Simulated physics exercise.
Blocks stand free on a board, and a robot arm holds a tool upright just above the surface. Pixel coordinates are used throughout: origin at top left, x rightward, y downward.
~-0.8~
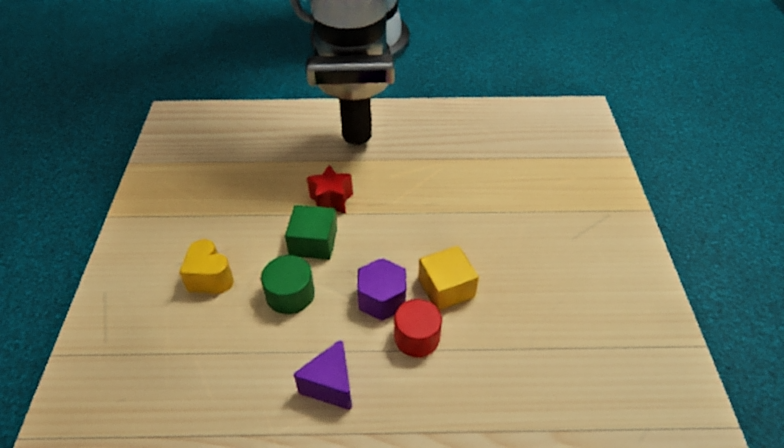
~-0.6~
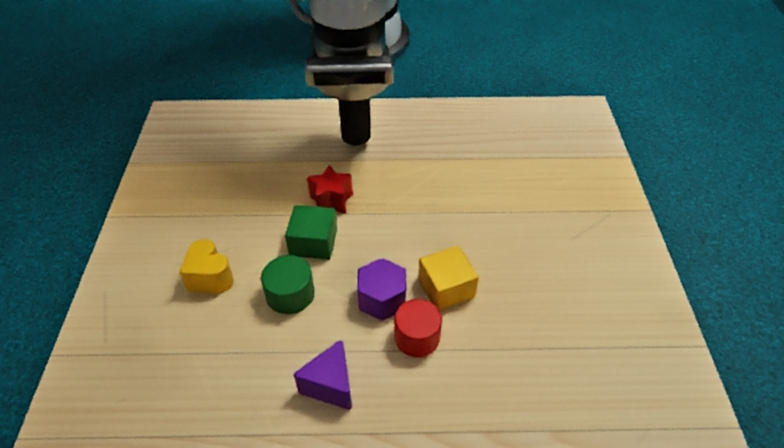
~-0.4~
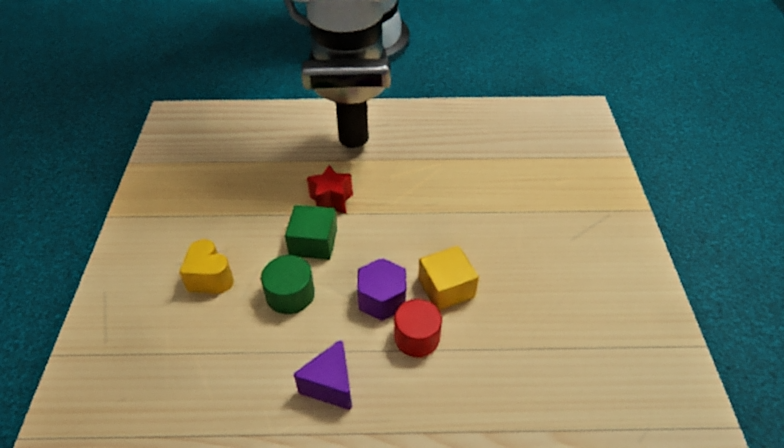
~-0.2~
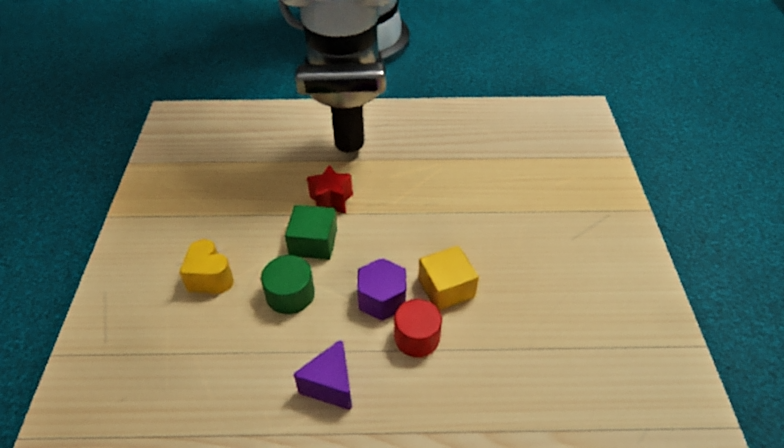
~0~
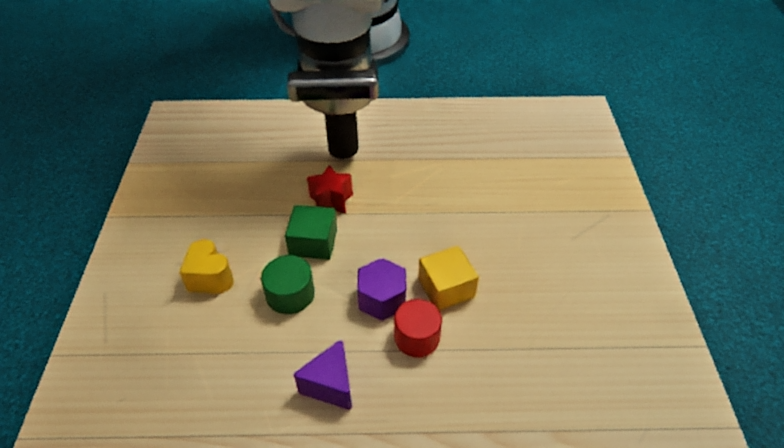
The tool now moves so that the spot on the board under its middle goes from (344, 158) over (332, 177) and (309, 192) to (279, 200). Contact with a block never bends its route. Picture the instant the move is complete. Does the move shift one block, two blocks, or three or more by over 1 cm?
Blocks that move over 1 cm: One.
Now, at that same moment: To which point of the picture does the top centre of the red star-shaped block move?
It sits at (321, 193).
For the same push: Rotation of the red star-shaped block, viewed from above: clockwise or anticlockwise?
Looking down: Anticlockwise.
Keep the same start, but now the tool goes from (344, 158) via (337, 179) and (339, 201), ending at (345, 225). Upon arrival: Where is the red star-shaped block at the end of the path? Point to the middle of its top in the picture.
So, by the moment the path ends, you'll find the top centre of the red star-shaped block at (334, 229).
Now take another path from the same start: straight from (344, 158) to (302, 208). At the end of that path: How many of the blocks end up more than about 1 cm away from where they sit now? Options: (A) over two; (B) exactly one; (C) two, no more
Correct choice: C.
The first path, step by step. One third of the way, tool at (330, 170); red star-shaped block at (328, 185).
Two thirds of the way, tool at (306, 184); green square at (311, 224); red star-shaped block at (323, 193), turned 55° anticlockwise.
At the end, tool at (277, 192); green square at (311, 225); red star-shaped block at (321, 193), turned 60° anticlockwise.
